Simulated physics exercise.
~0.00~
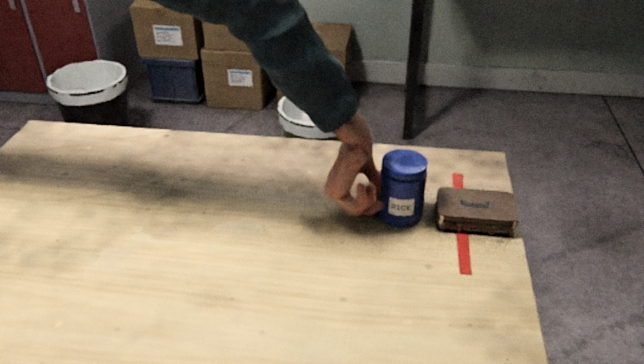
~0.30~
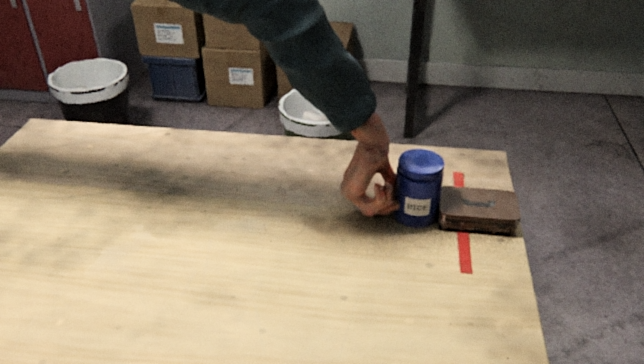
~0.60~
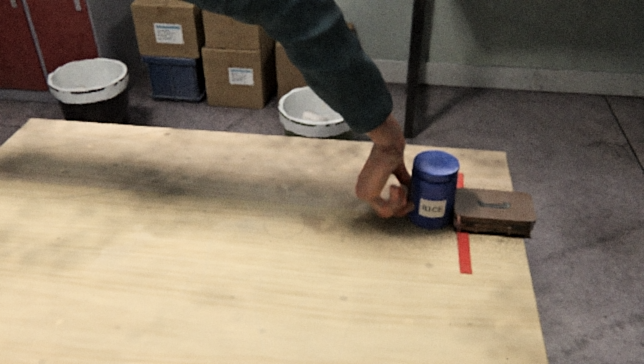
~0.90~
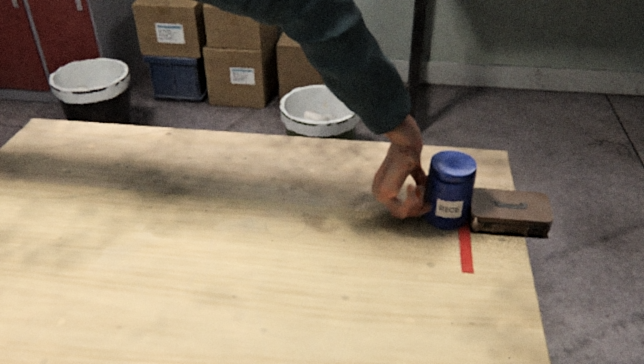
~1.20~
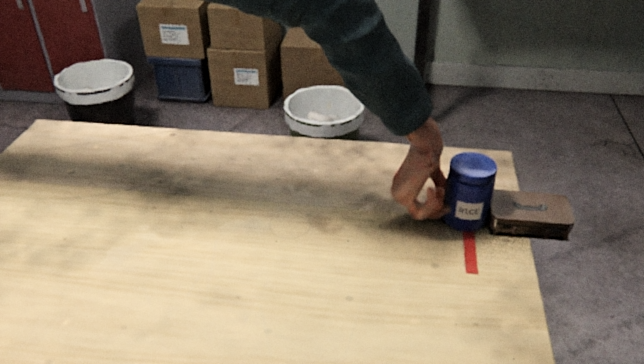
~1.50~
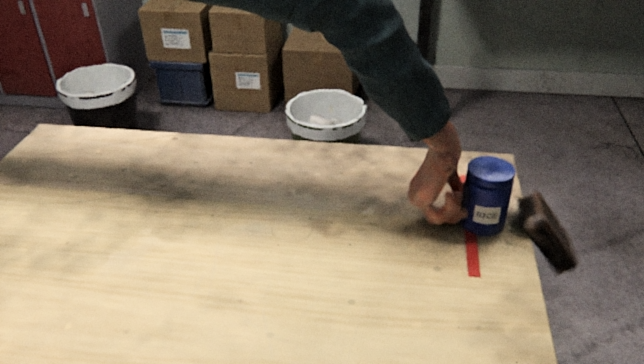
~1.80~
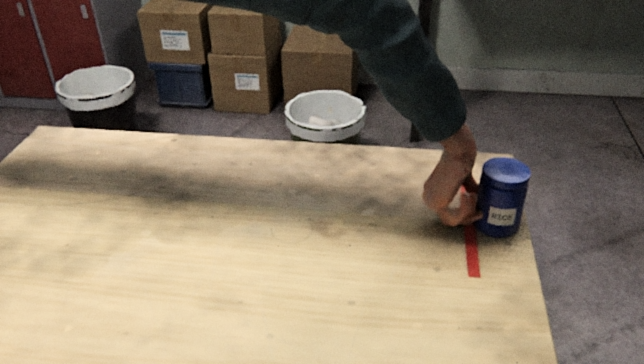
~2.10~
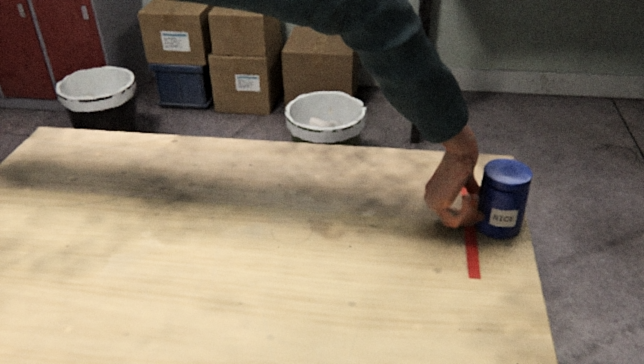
A hand slowly pushed a blue jar to the right across a wooden table, shoving a brown case past a strip of red tape until the case tipped and dropped off the edge, leaving the jar standing upright near the table's end.
